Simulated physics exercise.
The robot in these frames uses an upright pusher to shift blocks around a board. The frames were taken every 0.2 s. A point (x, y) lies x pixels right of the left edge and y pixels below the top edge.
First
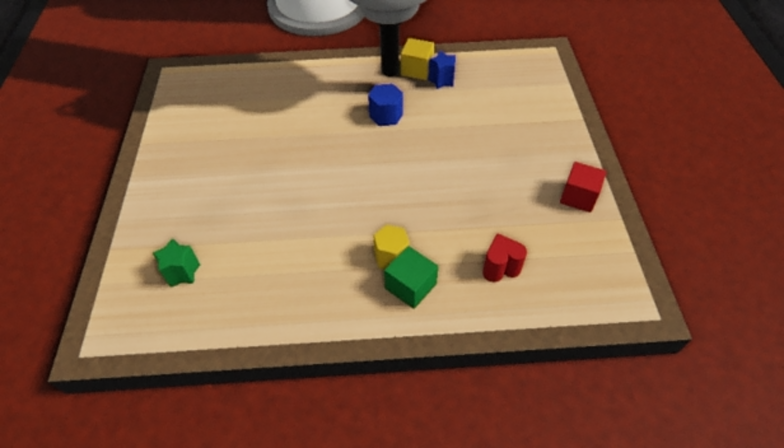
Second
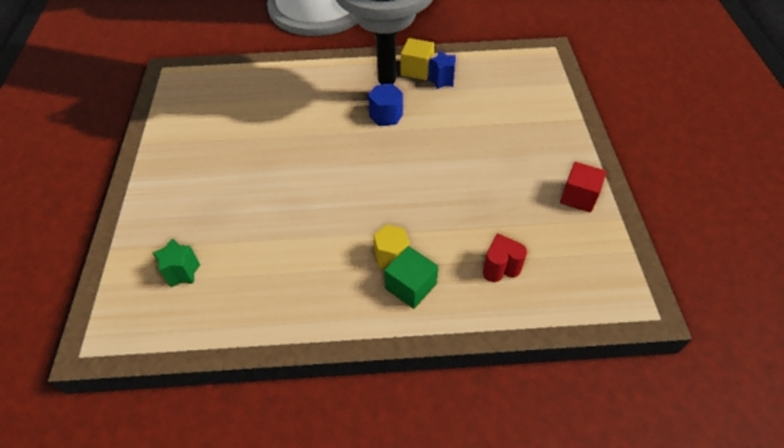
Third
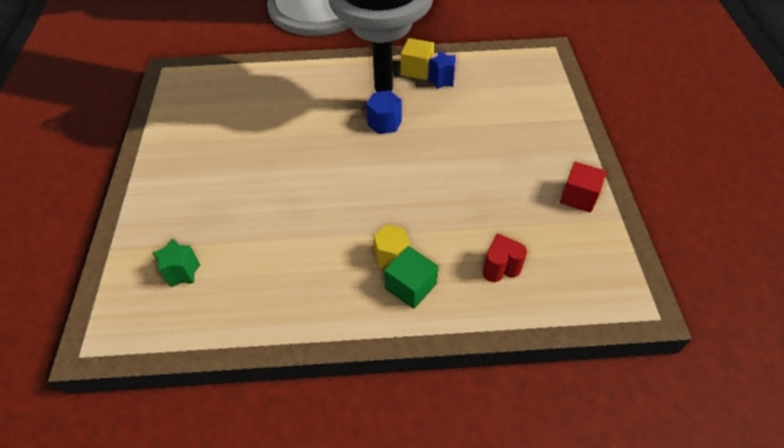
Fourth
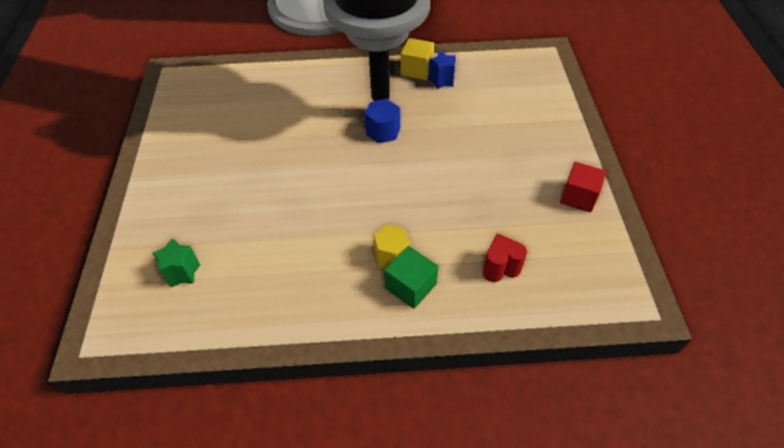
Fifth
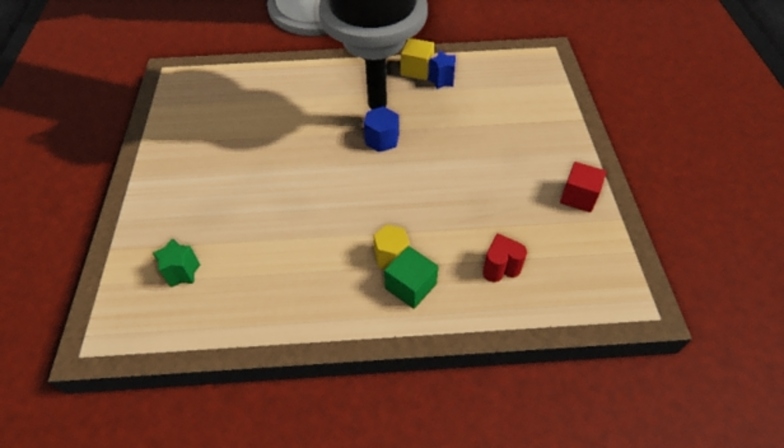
To begin with, a robot's upright black pusher stands just behind a blue six-sided block near the far edge of a wooden board scattered with colored blocks. The pusher moves toward the block, then nudges it a short way toward the near side, while the other blocks stay still.
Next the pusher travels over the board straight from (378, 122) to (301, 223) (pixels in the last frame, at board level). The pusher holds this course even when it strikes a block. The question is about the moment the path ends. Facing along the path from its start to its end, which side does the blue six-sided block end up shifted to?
Displaced left.
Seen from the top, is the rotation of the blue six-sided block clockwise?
No, I don't think so.
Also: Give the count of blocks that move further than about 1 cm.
It displaces one.
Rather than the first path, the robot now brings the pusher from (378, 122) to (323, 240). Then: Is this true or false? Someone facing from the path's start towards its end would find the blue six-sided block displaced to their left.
That statement is accurate.
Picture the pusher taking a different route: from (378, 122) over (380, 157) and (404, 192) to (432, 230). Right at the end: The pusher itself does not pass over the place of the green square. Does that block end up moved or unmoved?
By the last moment, the green square will still be in its place.
On the path given first. One third of the way, pusher (354, 137); blue six-sided block (377, 143), turned 70° anticlockwise.
Two thirds of the way, pusher (327, 172); blue six-sided block (376, 145), turned 85° anticlockwise.
At the end, pusher (298, 209); blue six-sided block (376, 145), turned 85° anticlockwise.
